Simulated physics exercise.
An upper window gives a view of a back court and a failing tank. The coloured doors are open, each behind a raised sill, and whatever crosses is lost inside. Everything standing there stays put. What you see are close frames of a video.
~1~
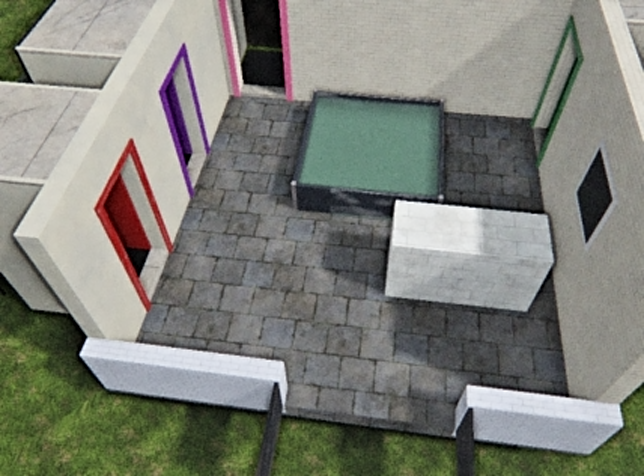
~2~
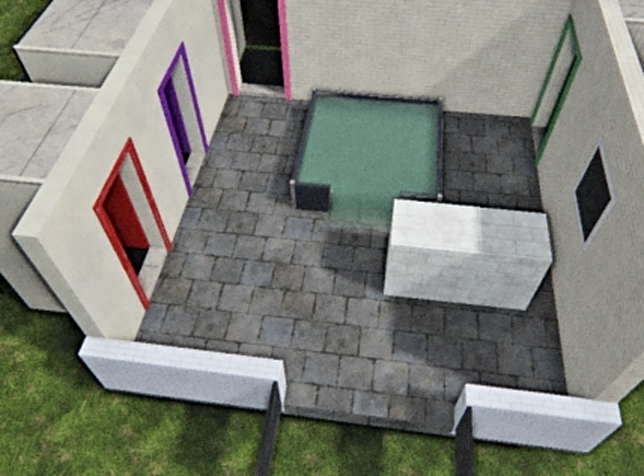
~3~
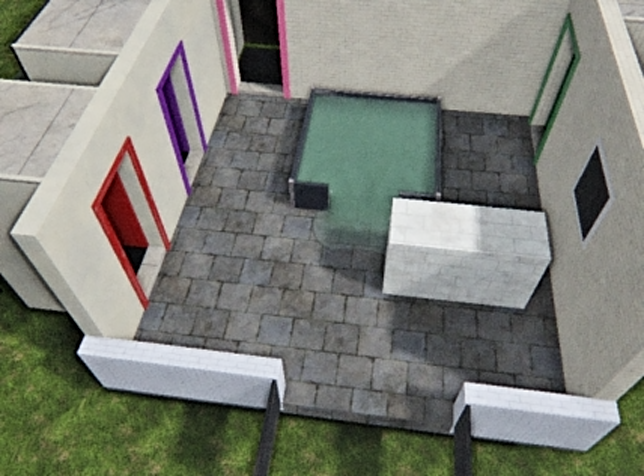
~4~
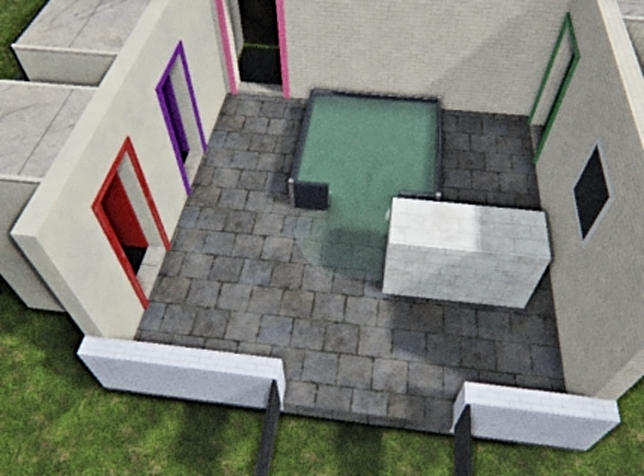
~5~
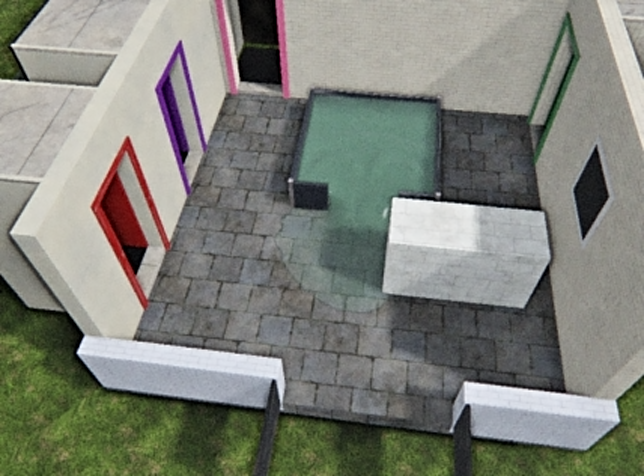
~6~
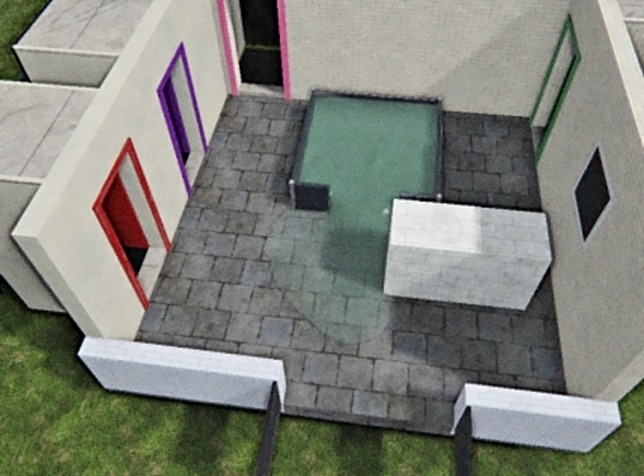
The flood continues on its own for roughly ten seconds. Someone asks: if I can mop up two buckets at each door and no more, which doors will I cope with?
In the end the red door is going to stay inside the allowance. The pink door is going to stay inside the allowance. The green door is going to stay inside the allowance. The purple door is going to stay inside the allowance.
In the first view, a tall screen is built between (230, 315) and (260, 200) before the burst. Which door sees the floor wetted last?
That is the one in pink.
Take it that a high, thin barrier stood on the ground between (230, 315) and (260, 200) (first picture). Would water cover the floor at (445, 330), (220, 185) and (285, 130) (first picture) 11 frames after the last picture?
Log, spots one to three: Spared; spared; spared.
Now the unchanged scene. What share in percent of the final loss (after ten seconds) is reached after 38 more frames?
Near 75 in a hundred, I reckon.
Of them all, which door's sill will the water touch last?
I'd go with the pink door.
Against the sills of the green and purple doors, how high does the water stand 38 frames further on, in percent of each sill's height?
Approx. 90 % followed by 80 %.
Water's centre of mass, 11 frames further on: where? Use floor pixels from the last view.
Centre of mass: Roughly (359, 201).
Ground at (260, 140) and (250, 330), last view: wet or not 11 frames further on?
Going in order, I'd call them bone-dry and drenched.
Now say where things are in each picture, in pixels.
In the first picture, still water in the water tank at (372, 144).
In the second picture, water pours out at (364, 205) and has run to a hidden place.
In the third picture, the front is at a hidden place, out from the gap at (363, 206).
In the fourth picture, the front is at (329, 270), out from the gap at (363, 205).
In the fifth picture, water pours out at (362, 205) and has run to (367, 307).
In the sixth picture, the front is at (356, 338), out from the gap at (363, 206).
A moment on, water covers 30 % of the floor; the red door not reached, the pink door not reached, the green door not reached, the purple door not reached.
Next, water covers 40 % of the floor; the red door not reached, the pink door not reached, the green door not reached, the purple door not reached.
Then, water covers 50 % of the floor; the red door wet at the sill, nothing in, the pink door not reached, the green door wet at the sill, nothing in, the purple door not reached.
Later, water covers 85 % of the floor; the red door wet at the sill, nothing in, the pink door wet at the sill, nothing in, the green door wet at the sill, nothing in, the purple door wet at the sill, nothing in.
In the end, water covers 95 % of the floor; the red door wet at the sill, nothing in, the pink door wet at the sill, nothing in, the green door under two buckets in, the purple door wet at the sill, nothing in.
